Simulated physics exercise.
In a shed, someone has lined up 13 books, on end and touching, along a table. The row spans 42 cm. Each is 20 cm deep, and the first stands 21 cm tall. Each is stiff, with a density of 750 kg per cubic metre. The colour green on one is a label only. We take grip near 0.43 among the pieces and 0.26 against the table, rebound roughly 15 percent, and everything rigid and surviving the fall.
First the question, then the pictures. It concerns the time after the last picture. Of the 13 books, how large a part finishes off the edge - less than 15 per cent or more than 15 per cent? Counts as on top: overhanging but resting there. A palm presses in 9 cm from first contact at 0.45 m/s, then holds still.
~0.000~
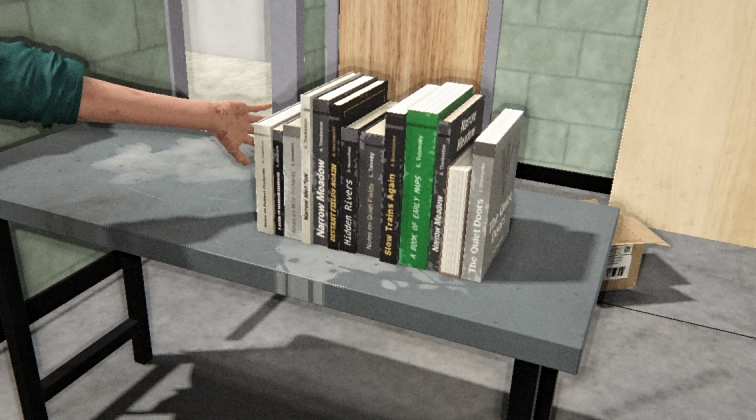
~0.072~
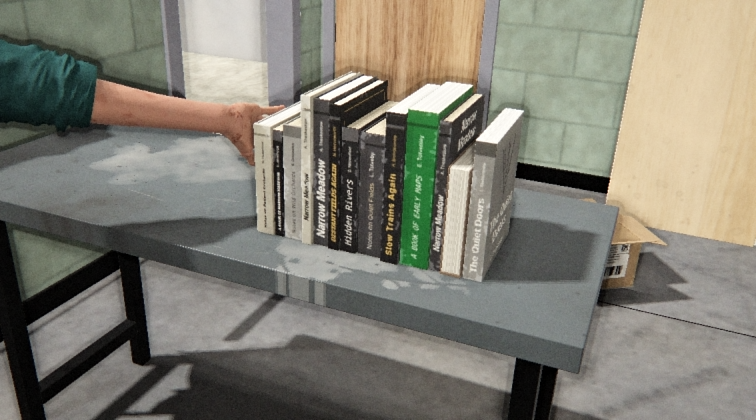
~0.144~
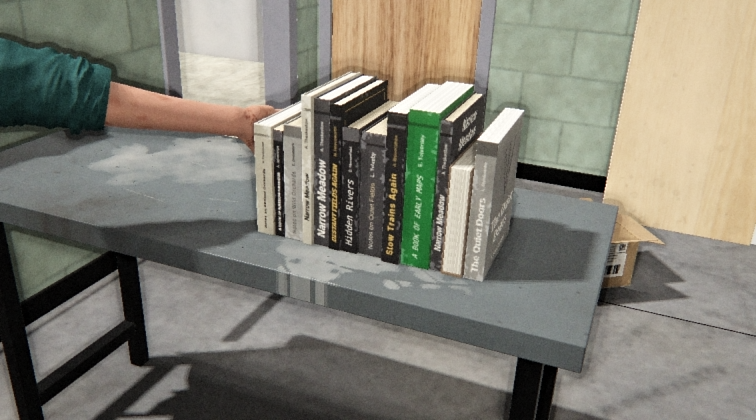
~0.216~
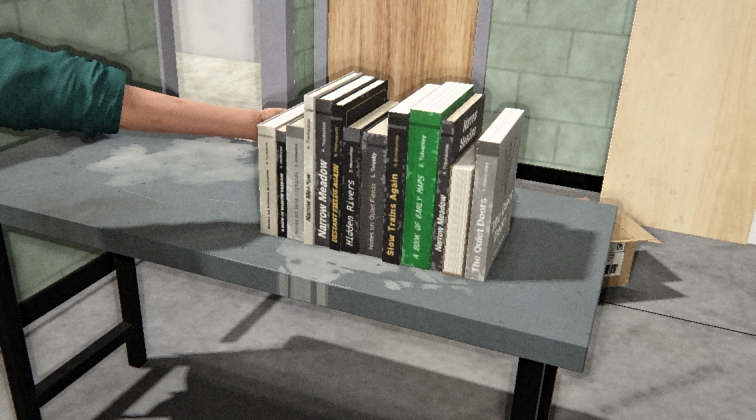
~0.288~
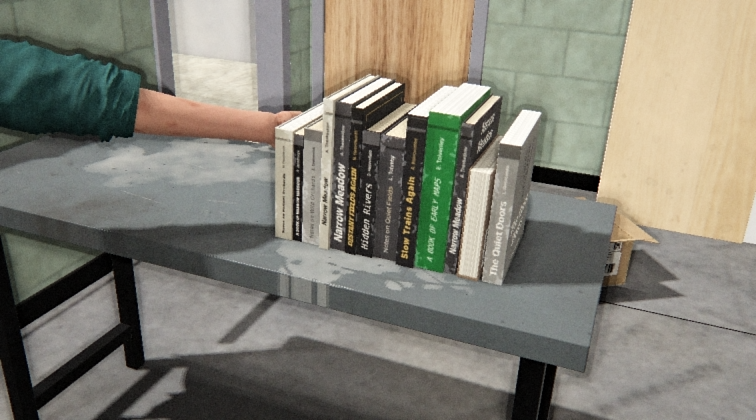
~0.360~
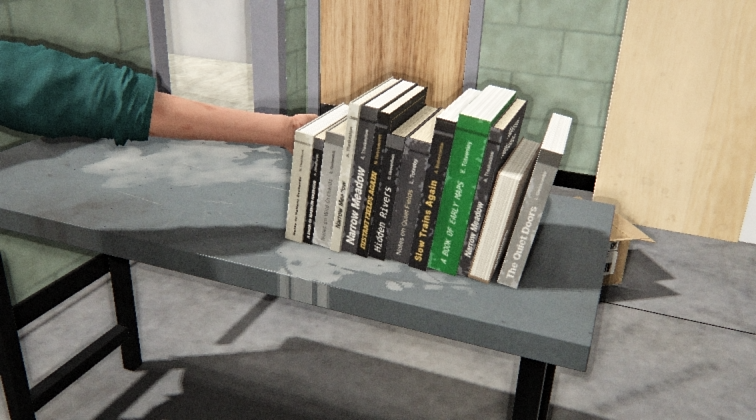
I would say under 15 per cent.
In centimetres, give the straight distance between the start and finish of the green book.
Displacement of green = 20 cm.
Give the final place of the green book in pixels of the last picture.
Look near (578, 225) in the final frame.
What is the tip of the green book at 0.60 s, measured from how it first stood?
Tilt: Approx. 40°.
By 0.44 s, none of the 13 books off the edge, 13 disturbed; green book tilted 16°.
By 0.60 s, none of the 13 books off the edge, 13 disturbed; green book tilted 40°.
By 0.86 s, 1 of the 13 books off the edge; green book tilted 60°.
When it is over (1.2 s), 1 of the 13 books off the edge; green book tilted 63°. That is 8 per cent. In pixels of the last frame, middles, green book near (578, 225).
